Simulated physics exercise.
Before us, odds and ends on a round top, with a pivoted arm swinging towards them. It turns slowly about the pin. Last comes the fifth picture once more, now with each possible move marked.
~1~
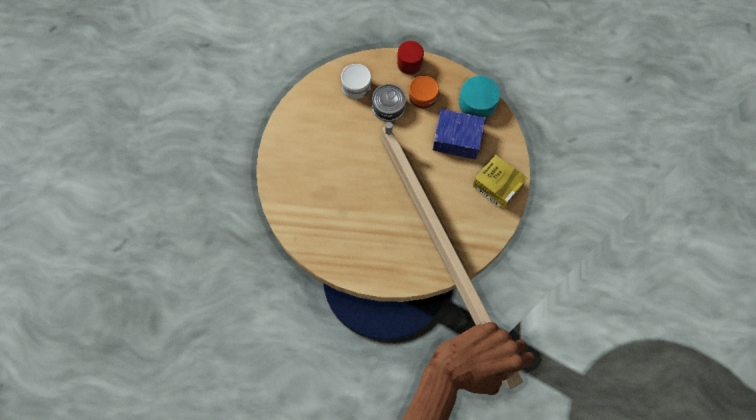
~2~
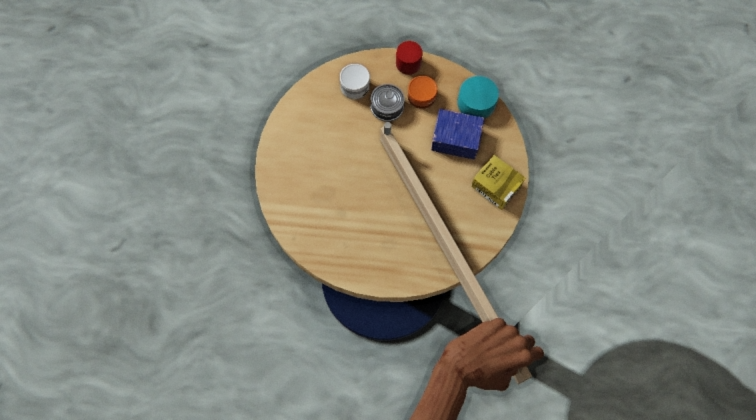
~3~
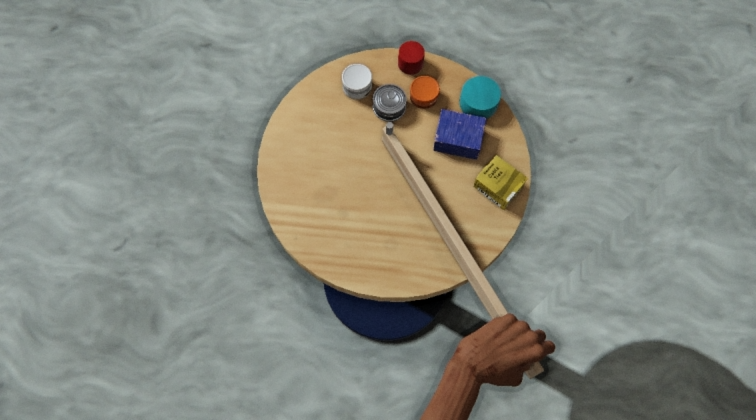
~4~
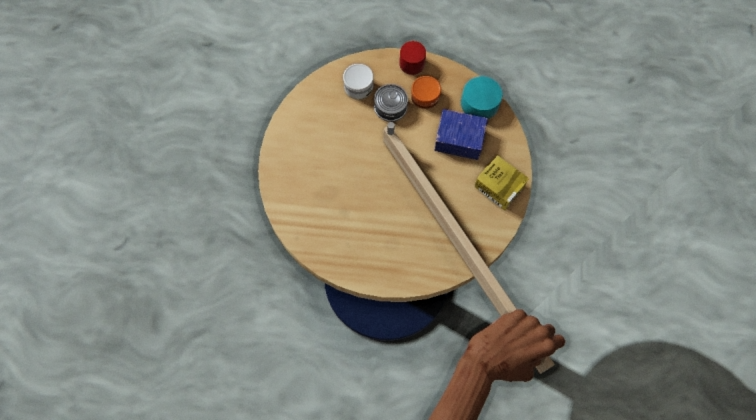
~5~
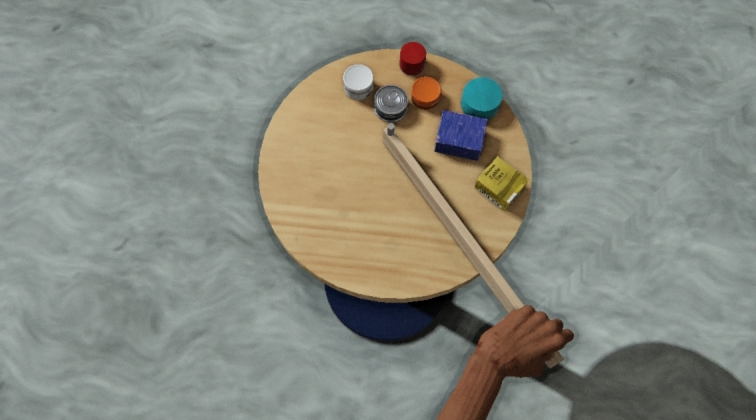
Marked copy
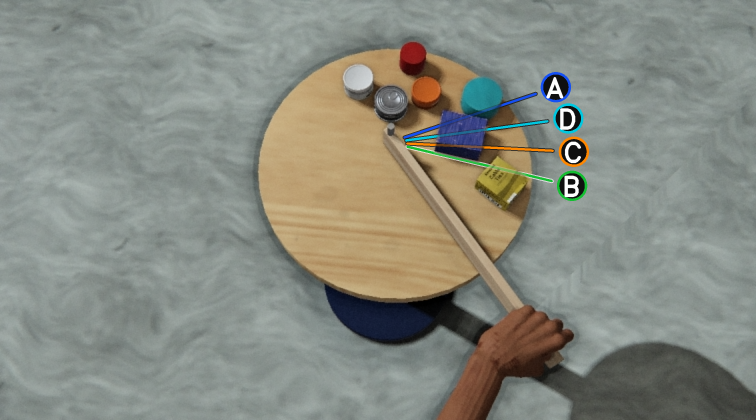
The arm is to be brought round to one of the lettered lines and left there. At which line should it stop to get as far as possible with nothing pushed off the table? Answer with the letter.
The farthest safe stop is D.
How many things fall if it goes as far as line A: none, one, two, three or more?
By then, one.
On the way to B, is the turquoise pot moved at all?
By then, no.
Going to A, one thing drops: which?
The turquoise pot goes over.
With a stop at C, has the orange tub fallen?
No.
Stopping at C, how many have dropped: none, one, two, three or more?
In all, none.
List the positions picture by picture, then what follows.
The first frame shows turquoise pot (479, 98); grey tin (389, 102); arm (430, 213).
The second frame shows arm (433, 212); white jar (355, 82).
The third frame shows arm (438, 210); yellow box (500, 182).
The fourth frame shows arm (442, 208); turquoise pot (482, 99).
The fifth frame shows arm (446, 207); blue block (461, 136); white jar (359, 82); orange tub (426, 94).
On the marked copy, A at (471, 116); B at (479, 164); C at (480, 147); D at (478, 131).
With D. Early on, arm (473, 180); red pot (413, 59); turquoise pot (482, 99).
Further on, arm (486, 146); yellow box (506, 139); blue block (460, 131).
At the end, arm (484, 120); turquoise pot (481, 78); yellow box (498, 108); nothing has fallen.
As for the rest, A drops the turquoise pot; B is safe but short; C is safe but short.
